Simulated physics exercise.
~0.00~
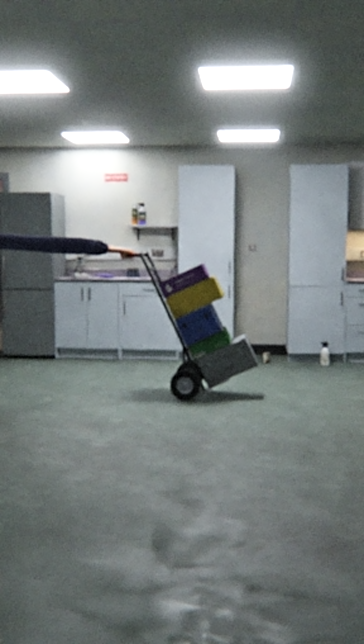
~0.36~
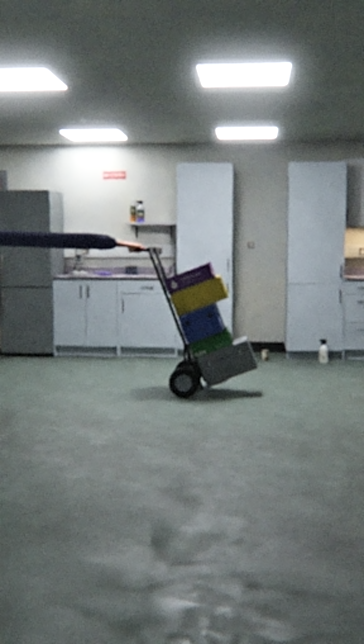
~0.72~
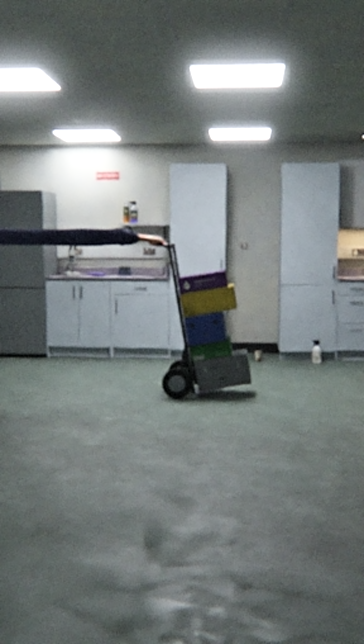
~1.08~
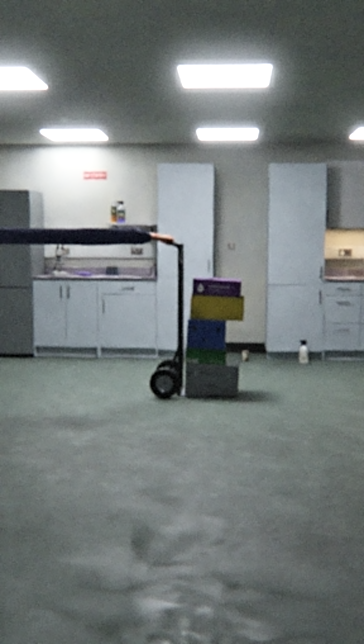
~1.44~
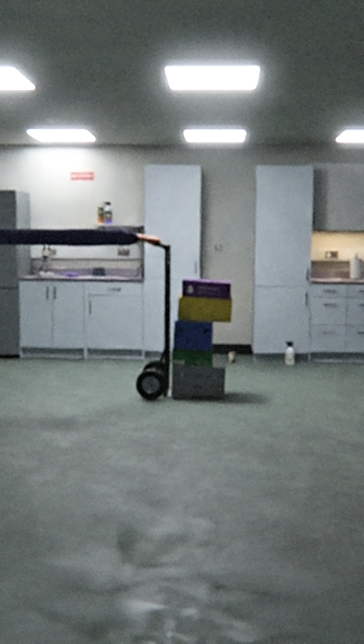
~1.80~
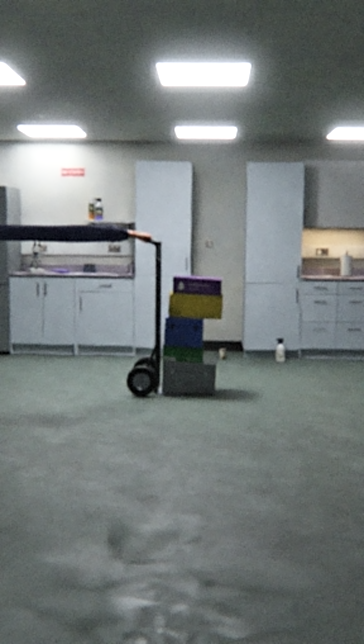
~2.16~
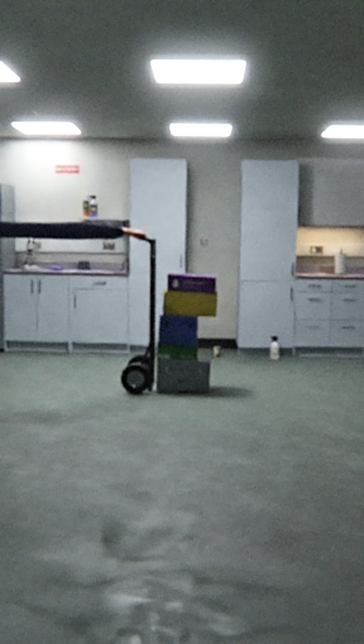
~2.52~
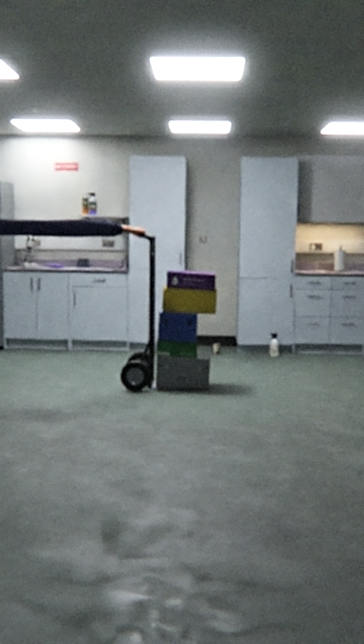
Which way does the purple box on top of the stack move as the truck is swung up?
The purple box moves to the right as the truck swings upright.
